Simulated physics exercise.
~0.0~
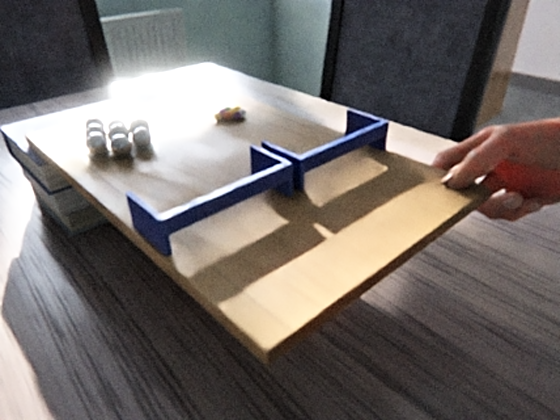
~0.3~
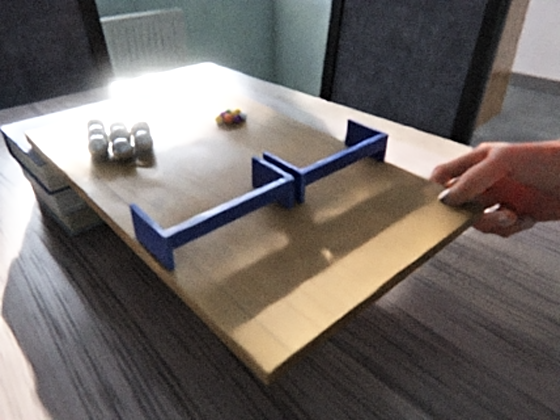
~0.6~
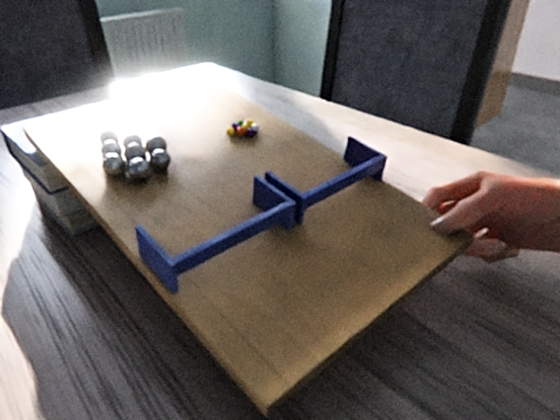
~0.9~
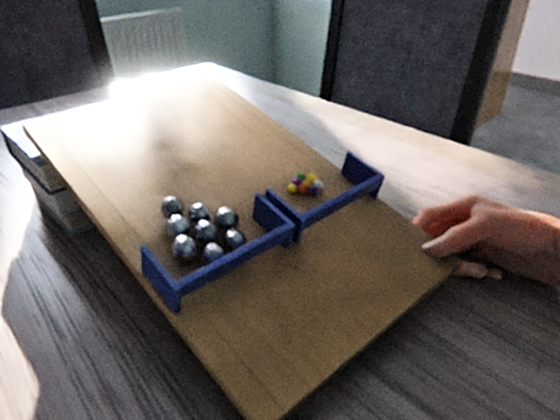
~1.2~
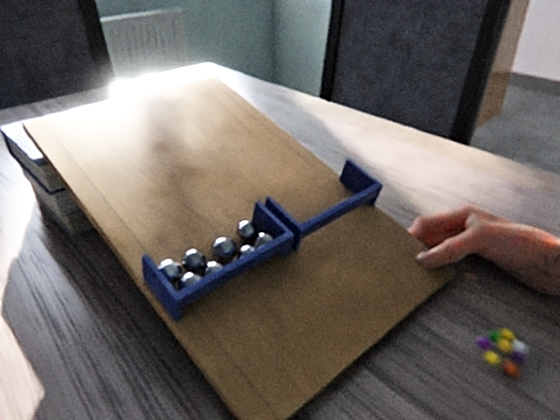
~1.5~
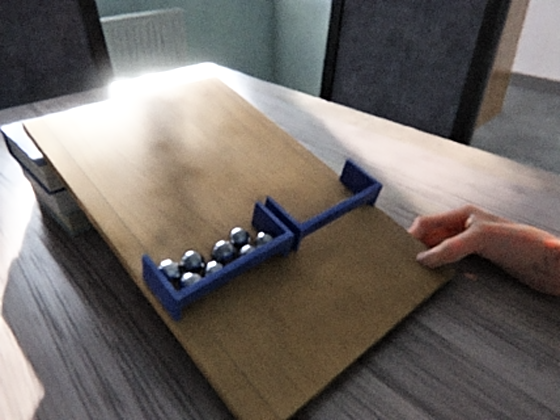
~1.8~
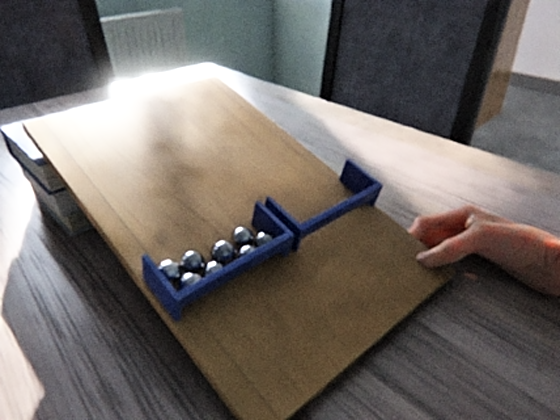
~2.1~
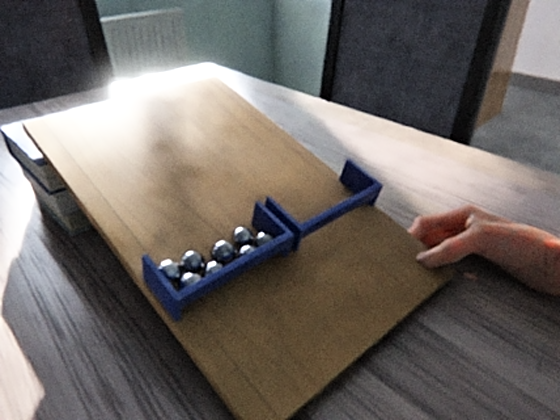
On a table, a hand lowering a board's end, silver balls rolling behind a blue bar while colourful pieces slip past another.
